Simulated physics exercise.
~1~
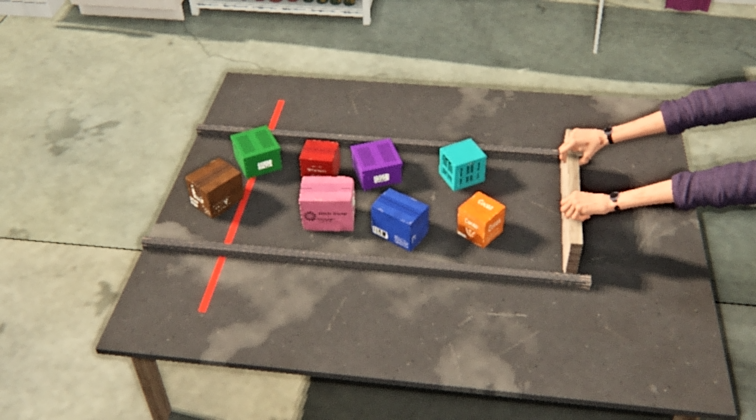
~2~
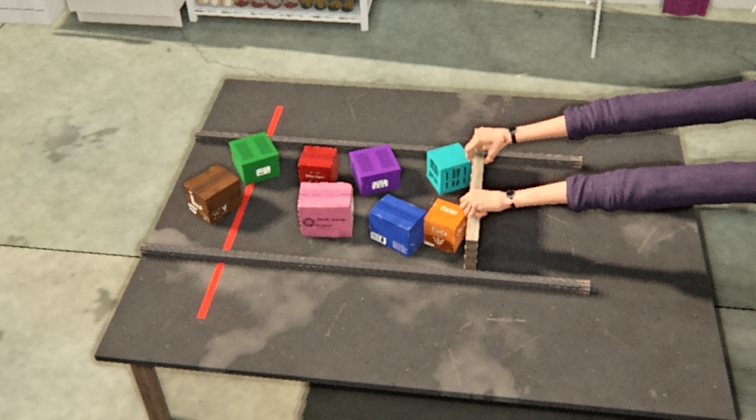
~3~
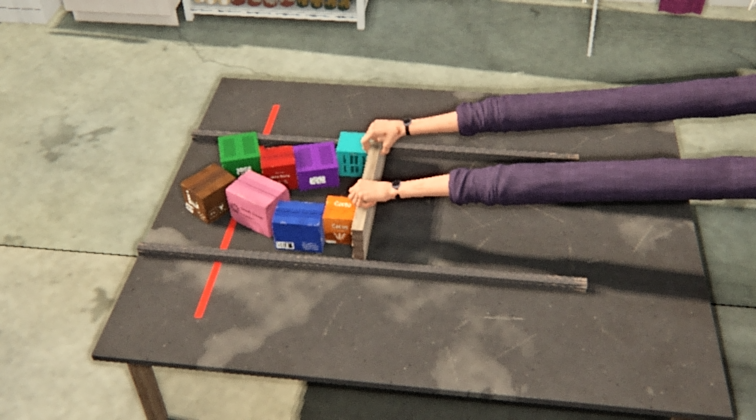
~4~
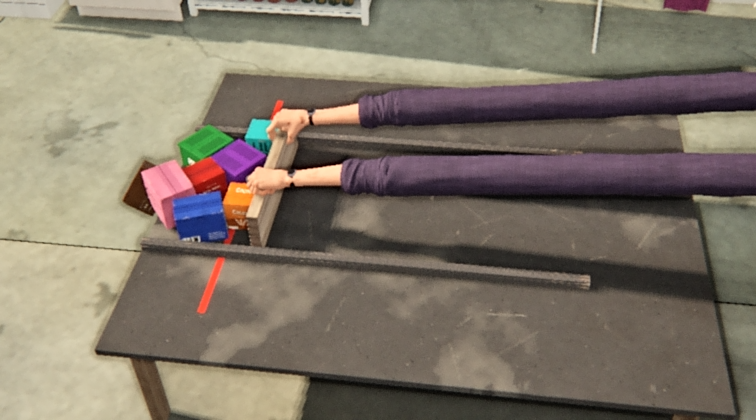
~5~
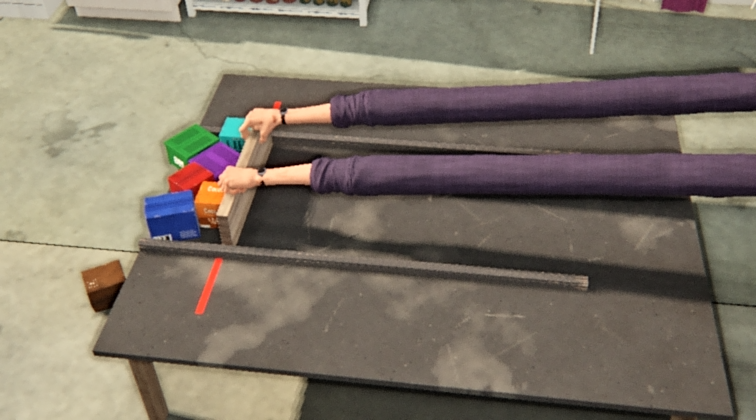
In this clip, two hands push a wooden plank leftward across a dark table, bunching colourful boxes together between two strips and driving them past a red line toward the edge, until the brown box drops off and the pink one is no longer in view.
